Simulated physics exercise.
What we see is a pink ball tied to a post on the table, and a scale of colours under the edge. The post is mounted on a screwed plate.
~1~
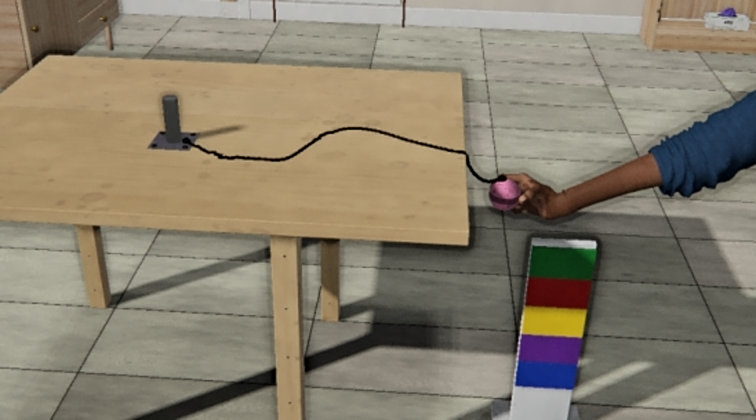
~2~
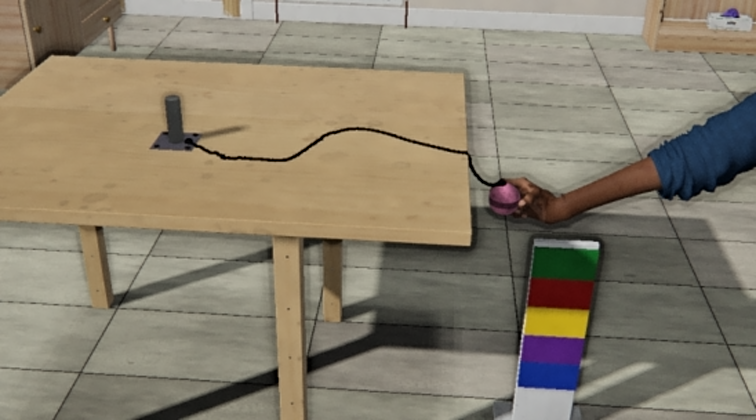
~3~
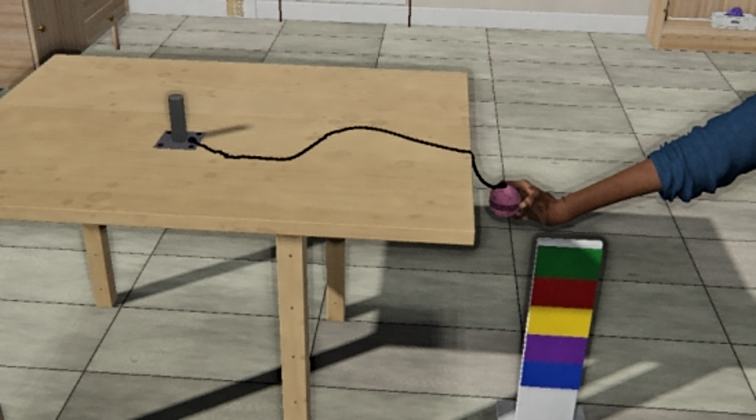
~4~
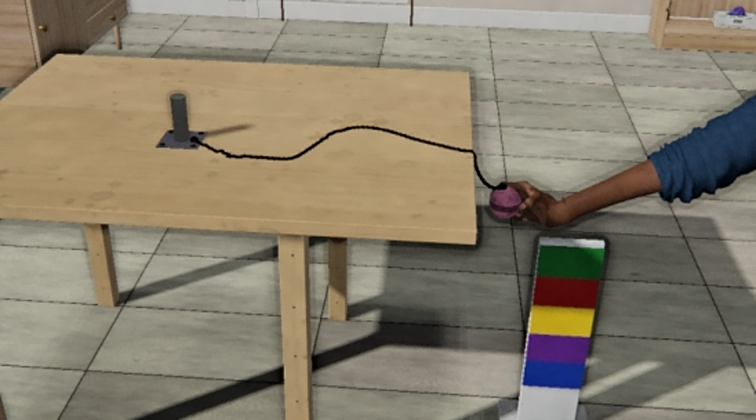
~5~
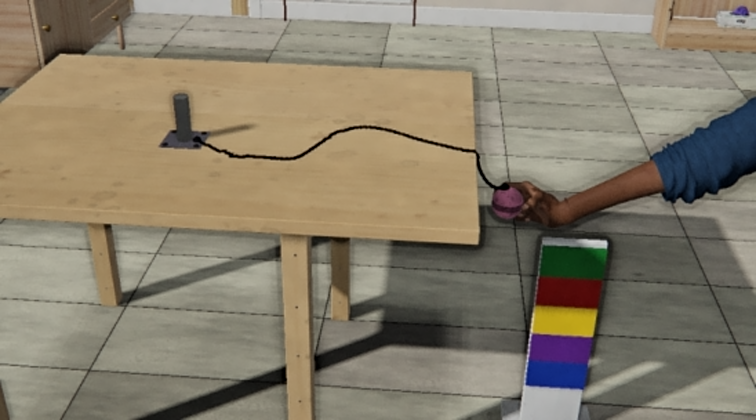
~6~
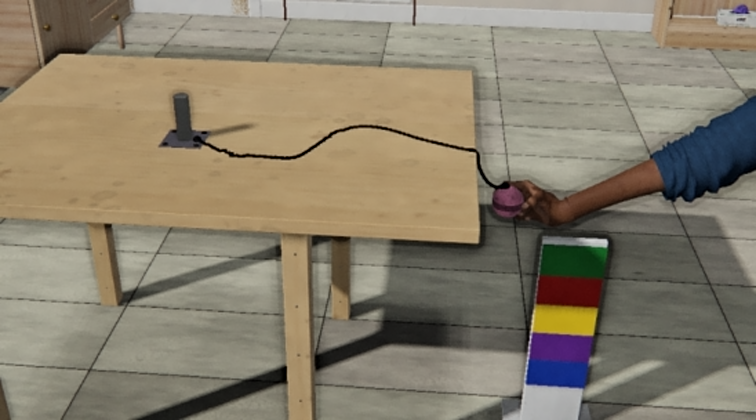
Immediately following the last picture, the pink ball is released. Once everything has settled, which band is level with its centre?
The red band.
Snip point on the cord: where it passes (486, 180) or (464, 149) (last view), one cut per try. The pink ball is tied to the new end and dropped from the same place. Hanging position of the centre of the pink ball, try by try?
Estimated pixels: (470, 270) then (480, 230).
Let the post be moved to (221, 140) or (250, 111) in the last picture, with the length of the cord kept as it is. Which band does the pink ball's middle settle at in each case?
Yellow; yellow.
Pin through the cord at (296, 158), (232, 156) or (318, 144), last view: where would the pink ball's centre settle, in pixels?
About (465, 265), (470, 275) and (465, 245).
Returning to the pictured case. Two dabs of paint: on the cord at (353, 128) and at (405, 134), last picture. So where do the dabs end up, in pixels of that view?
At (417, 151), then (476, 158).
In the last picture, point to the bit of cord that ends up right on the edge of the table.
The piece you want is at about (405, 134).
Early on, ball near (489, 284); level with red.
Midway, ball near (449, 279); level with red.
Near the end, ball near (461, 285); level with red.
Finally, ball near (471, 288); level with red. Its middle rests at the red band.
